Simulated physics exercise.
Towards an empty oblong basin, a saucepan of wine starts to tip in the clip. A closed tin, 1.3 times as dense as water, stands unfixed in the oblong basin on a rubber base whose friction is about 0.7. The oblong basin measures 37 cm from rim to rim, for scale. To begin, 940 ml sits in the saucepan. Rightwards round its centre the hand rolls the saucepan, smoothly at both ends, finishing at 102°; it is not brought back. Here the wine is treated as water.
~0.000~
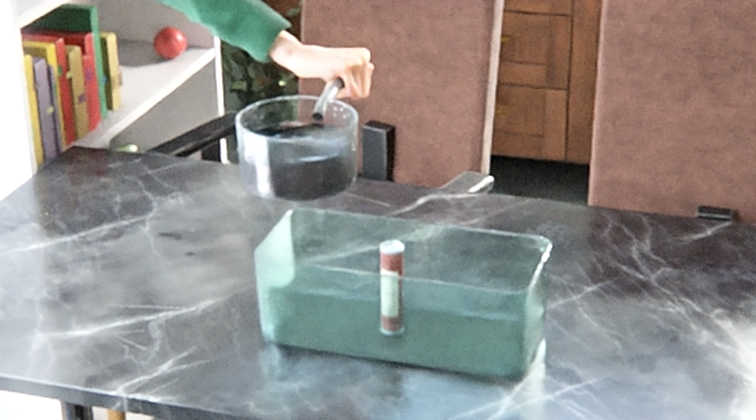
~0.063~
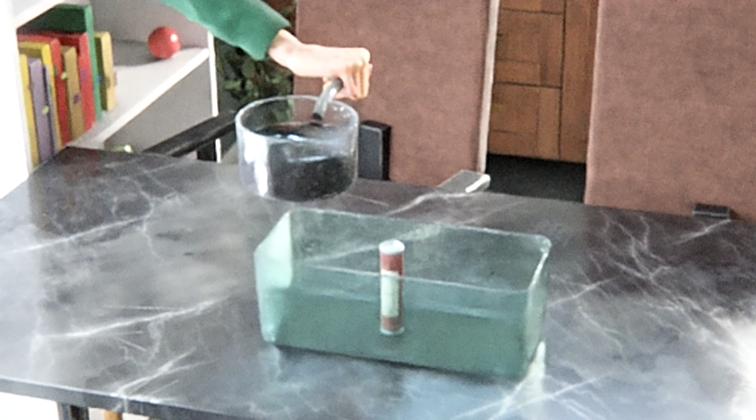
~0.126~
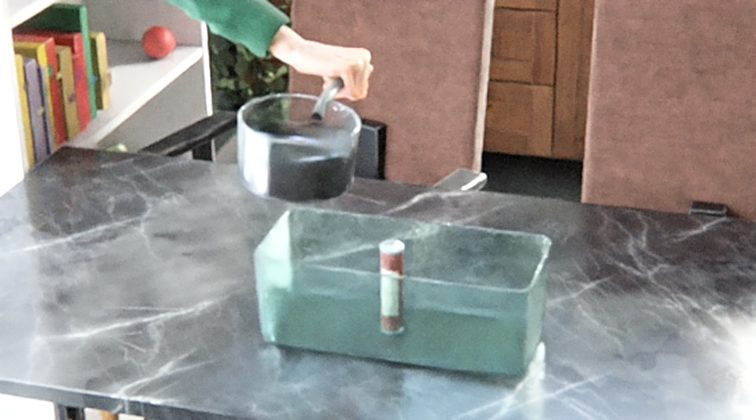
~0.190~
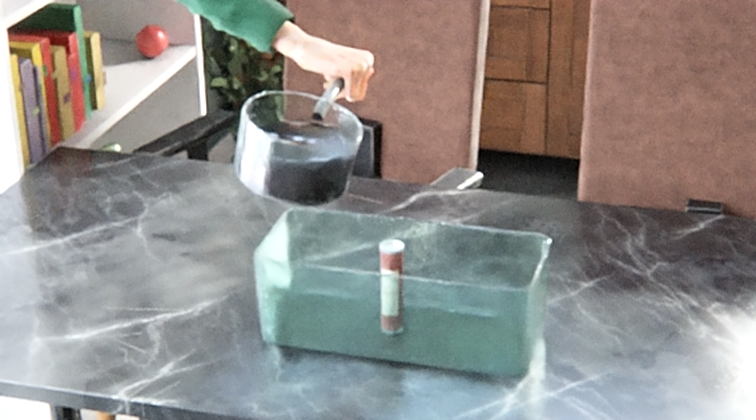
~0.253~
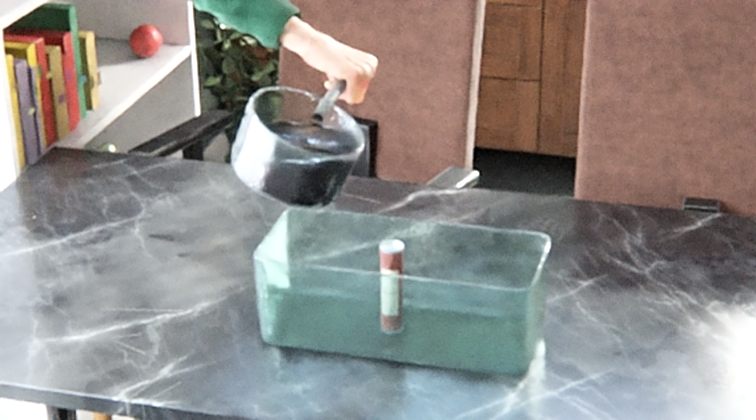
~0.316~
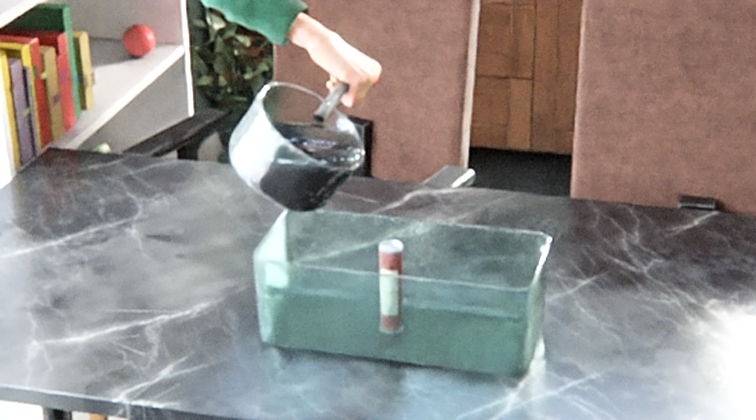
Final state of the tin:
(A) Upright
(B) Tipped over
A.
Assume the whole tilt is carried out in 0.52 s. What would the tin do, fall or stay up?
Then it falls.
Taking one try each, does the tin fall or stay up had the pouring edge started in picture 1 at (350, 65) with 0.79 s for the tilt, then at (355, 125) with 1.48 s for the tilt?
Trial 1 - tin tips; trial 2 - tin stays standing.
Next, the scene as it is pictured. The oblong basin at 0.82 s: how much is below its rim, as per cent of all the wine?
About 82 %.
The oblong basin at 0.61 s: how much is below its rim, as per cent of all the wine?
Near 26 in a hundred.
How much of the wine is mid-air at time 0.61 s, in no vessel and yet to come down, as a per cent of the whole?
I'd say close to 34 per cent.
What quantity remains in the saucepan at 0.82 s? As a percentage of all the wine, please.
Share remaining: Approx. 12 %.
After 0.61 s the tilt is 89° and 40 per cent is still to pour; the tin stands where it began.
After 0.82 s the tilt is 102° and 11 per cent is still to pour; the tin stands where it began.
After 1.05 s the tilt is 102° and 2 per cent is still to pour; the tin stands where it began.
After 1.29 s the tilt is 102° and 0 per cent is still to pour; the tin stands where it began.
In the end the tin stands where it began.
